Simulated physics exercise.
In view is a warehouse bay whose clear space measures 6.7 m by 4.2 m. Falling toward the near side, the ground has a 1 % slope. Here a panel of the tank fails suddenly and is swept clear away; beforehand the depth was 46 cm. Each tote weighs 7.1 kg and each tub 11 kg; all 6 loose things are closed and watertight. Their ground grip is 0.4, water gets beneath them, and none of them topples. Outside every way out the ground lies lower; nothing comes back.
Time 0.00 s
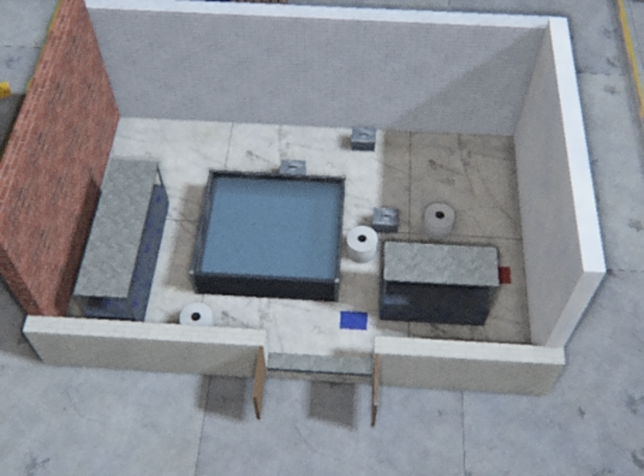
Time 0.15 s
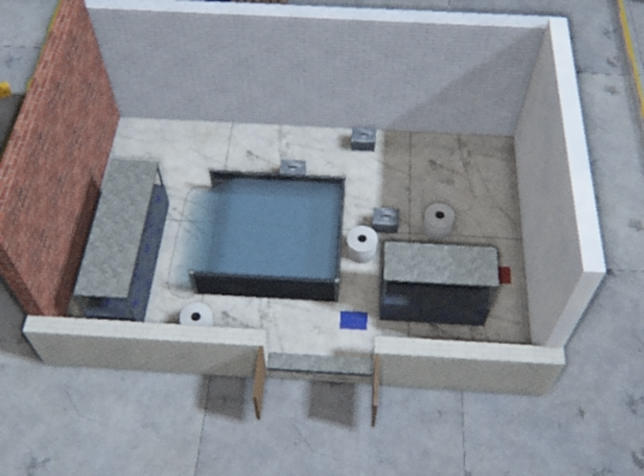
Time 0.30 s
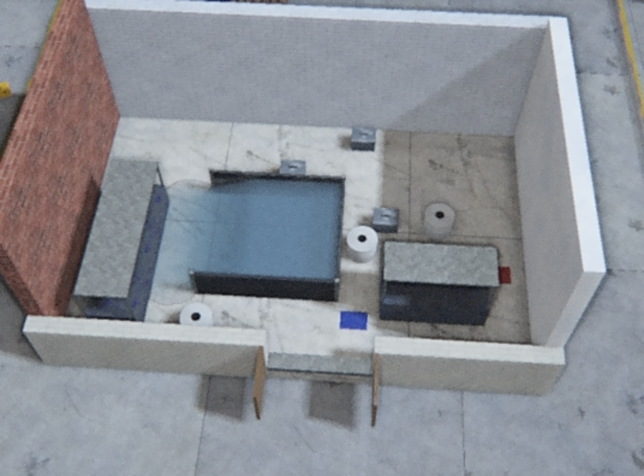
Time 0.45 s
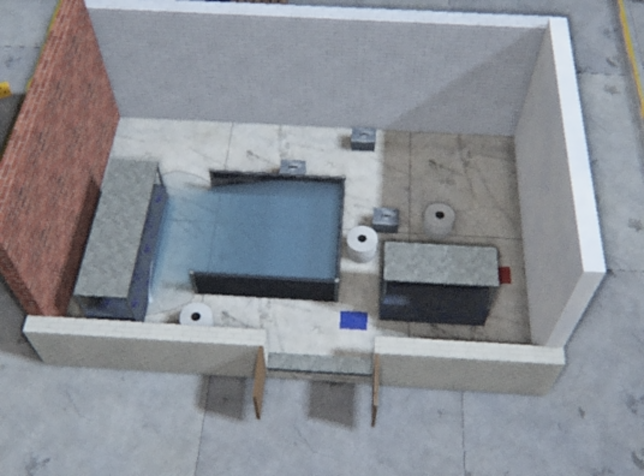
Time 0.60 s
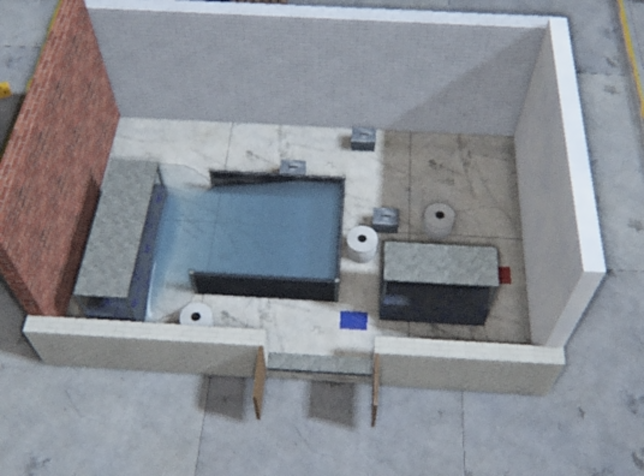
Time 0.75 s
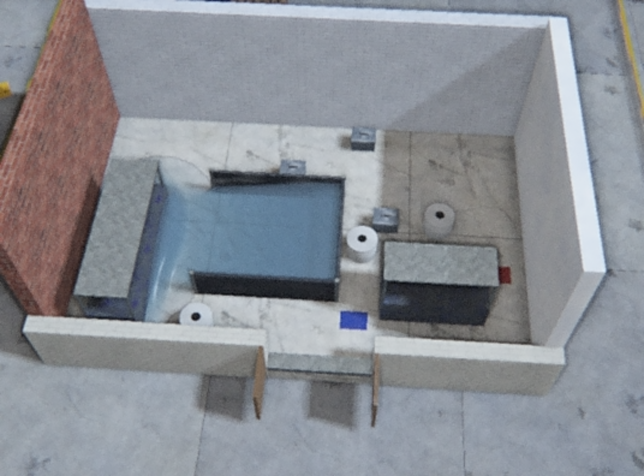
We see a walled bay with a square tank of blue water between two grey-topped blocks; the tank's left side disappears, and water spreads left across the pale floor, reaching and surrounding the left block while other objects stay still.
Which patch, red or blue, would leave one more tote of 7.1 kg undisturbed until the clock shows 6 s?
The red patch.
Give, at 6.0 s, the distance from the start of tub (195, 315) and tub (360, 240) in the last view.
In order: 450 cm and 0 cm.
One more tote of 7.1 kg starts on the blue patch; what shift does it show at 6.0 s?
Around 150 centimetres from the patch.
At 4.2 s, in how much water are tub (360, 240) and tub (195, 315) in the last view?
Depth approx. 3 cm / 7 cm.
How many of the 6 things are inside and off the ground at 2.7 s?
Answer: 0.
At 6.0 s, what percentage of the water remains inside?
Close to 96 in a hundred parts remain.
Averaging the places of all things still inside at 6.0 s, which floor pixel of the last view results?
Centre of the remaining things: Roughly (398, 227).
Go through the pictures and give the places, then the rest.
In the first picture, a tote at (293, 167) rests on the ground; a tub at (440, 215), on the bottom; the red patch at (497, 275); the blue patch at (354, 321); 3.5 m2 under water; 0 of 6 have shifted.
In the second picture, a tote at (293, 167), on the bottom; a tub at (440, 215), on the bottom; the red patch at (497, 275); the blue patch at (354, 321); water covers 4.3 m2; 0 of 6 have shifted.
In the third picture, a tote at (293, 167) rests on the ground; a tub at (440, 215) rests on the ground; the red patch at (497, 275); the blue patch at (354, 321); water covers 5.1 m2; 0 of 6 have shifted.
In the fourth picture, a tote at (293, 167) rests on the ground; a tub at (440, 215) rests on the ground; the red patch at (497, 275); the blue patch at (354, 321); water covers 5.4 m2; 0 of 6 have shifted.
In the fifth picture, a tote at (293, 167), on the bottom; a tub at (440, 215) rests on the ground; the red patch at (497, 275); the blue patch at (354, 321); water covers 5.9 m2; 0 of 6 have shifted.
In the sixth picture, a tote at (293, 167) rests on the ground; a tub at (440, 215) rests on the ground; the red patch at (497, 275); the blue patch at (354, 321); 6.3 m2 under water; 0 of 6 have shifted.
After 1.2 s on red it would be 0 cm off in 0 cm of water; on blue it would be 0 cm off in 0 cm of water.
After 2.7 s on red it would be 0 cm off in 0 cm of water; on blue it would be 16 cm off in 4 cm of water.
After 4.2 s on red it would be 0 cm off in 0 cm of water; on blue it would be 17 cm off in 6 cm of water.
After 6.0 s on red it would be 4 cm off in 3 cm of water; on blue it would be 161 cm off in 6 cm of water.
